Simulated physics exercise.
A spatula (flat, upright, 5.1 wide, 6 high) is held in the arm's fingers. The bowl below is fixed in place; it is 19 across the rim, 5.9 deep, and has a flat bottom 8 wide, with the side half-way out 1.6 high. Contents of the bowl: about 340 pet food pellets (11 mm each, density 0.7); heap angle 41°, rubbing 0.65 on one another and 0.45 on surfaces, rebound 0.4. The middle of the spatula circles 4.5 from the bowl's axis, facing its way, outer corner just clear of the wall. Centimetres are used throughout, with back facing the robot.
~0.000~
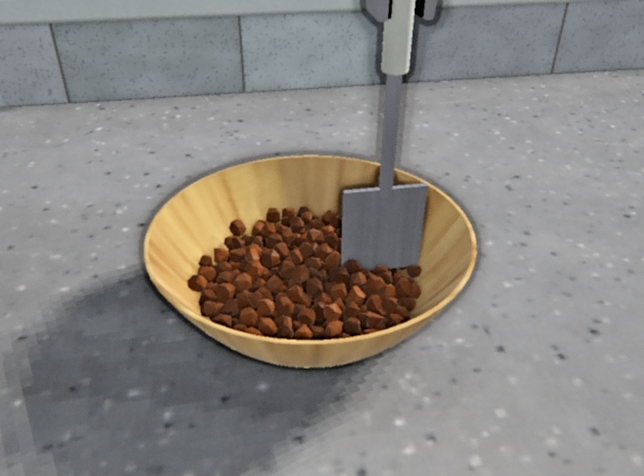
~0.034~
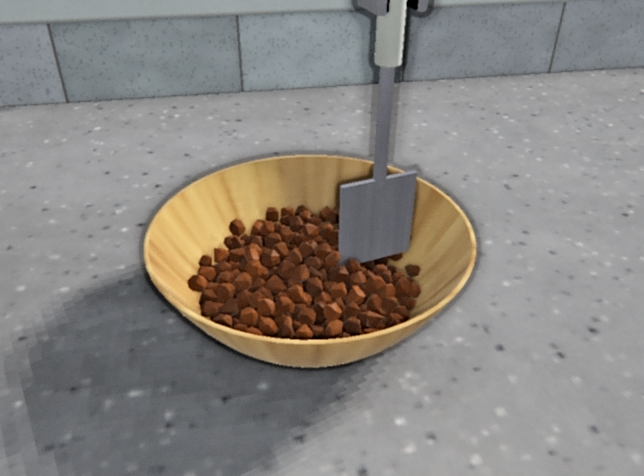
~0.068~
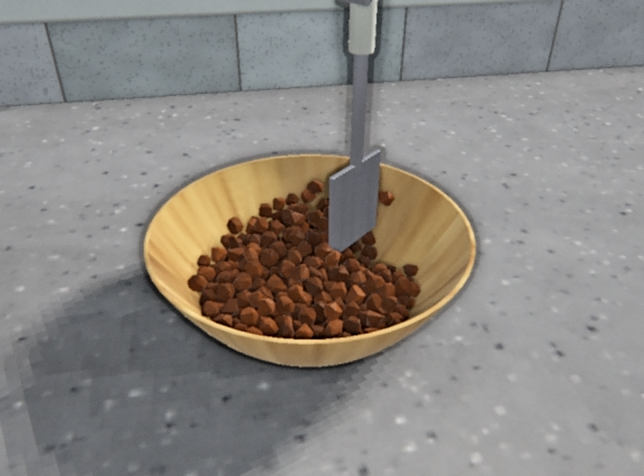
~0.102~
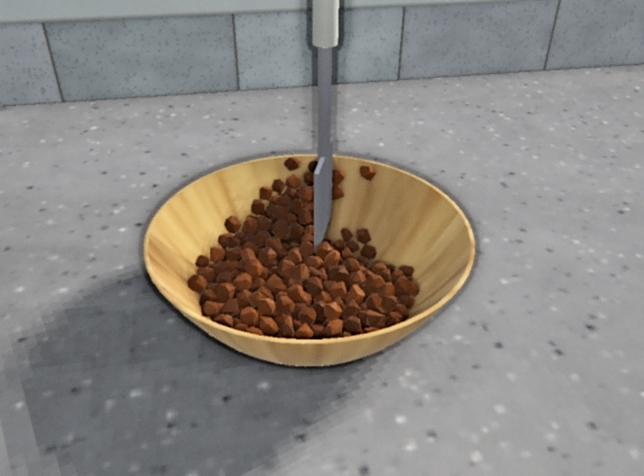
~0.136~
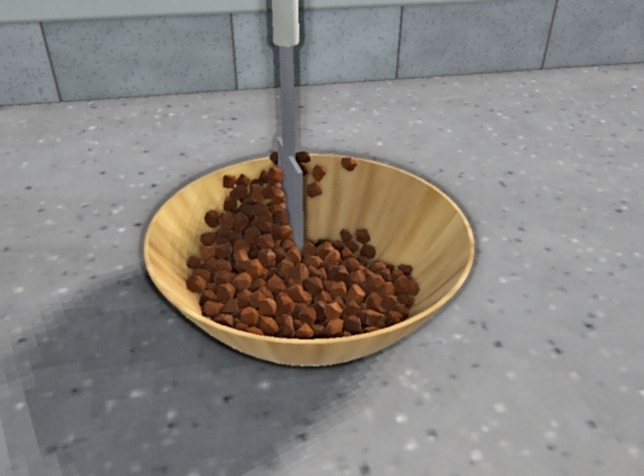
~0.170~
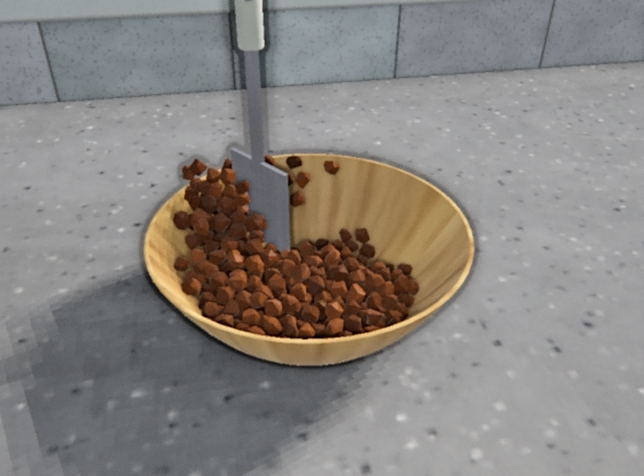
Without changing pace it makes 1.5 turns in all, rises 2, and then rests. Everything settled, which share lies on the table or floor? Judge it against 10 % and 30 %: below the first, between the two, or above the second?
Between 10 and 30 %.
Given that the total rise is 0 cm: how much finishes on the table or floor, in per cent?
Estimate: Close to 40 %.
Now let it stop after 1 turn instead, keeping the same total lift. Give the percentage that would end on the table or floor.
Roughly 15 per cent.
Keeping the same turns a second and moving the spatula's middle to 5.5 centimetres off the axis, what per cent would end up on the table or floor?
In that case roughly 0 per cent.
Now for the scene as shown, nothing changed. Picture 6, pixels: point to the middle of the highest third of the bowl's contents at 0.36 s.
About (381, 293).
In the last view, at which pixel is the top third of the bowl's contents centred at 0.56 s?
Centre, approx.: (341, 262).
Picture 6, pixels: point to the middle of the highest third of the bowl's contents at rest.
Roughly pixel (337, 273).
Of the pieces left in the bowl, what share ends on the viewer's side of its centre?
Some 55 per cent.
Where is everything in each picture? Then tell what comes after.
Spatula neck at (388, 165), 0° round; upper third of the load around (304, 269), from x 200 to 415, top at y 215; 343 in the bowl, in the first frame.
Spatula neck at (381, 156), 12° round; upper third of the load around (306, 266), from x 200 to 410, top at y 210, in the second frame.
Spatula neck at (357, 141), 40° round; upper third of the load around (302, 251), from x 200 to 410, top at y 190, in the third frame.
Spatula neck at (324, 133), 68° round; upper third of the load around (295, 247), from x 200 to 410, top at y 165, in the fourth frame.
Spatula neck at (289, 132), 96° round; upper third of the load around (269, 238), from x 195 to 410, top at y 160, in the fifth frame.
Spatula neck at (257, 138), 124° round; upper third of the load around (238, 237), from x 180 to 410, top at y 160; 343 in the bowl, in the sixth frame.
After 0.36 s, 284° round, highest piece 9 above the table; 296 in the bowl, 20 on the table or floor, 27 in flight or on the tool.
After 0.56 s, 84° round, highest piece 7 above the table; 272 in the bowl, 66 on the table or floor, 5 in flight or on the tool.
After 0.85 s, 180° round, highest piece 6 above the table; 270 in the bowl, 73 on the table or floor.
After 1.55 s, 180° round, highest piece 6 above the table; 270 in the bowl, 73 on the table or floor.
At rest, 270 in the bowl, 73 on the table or floor. That is 21 % on the table or floor.
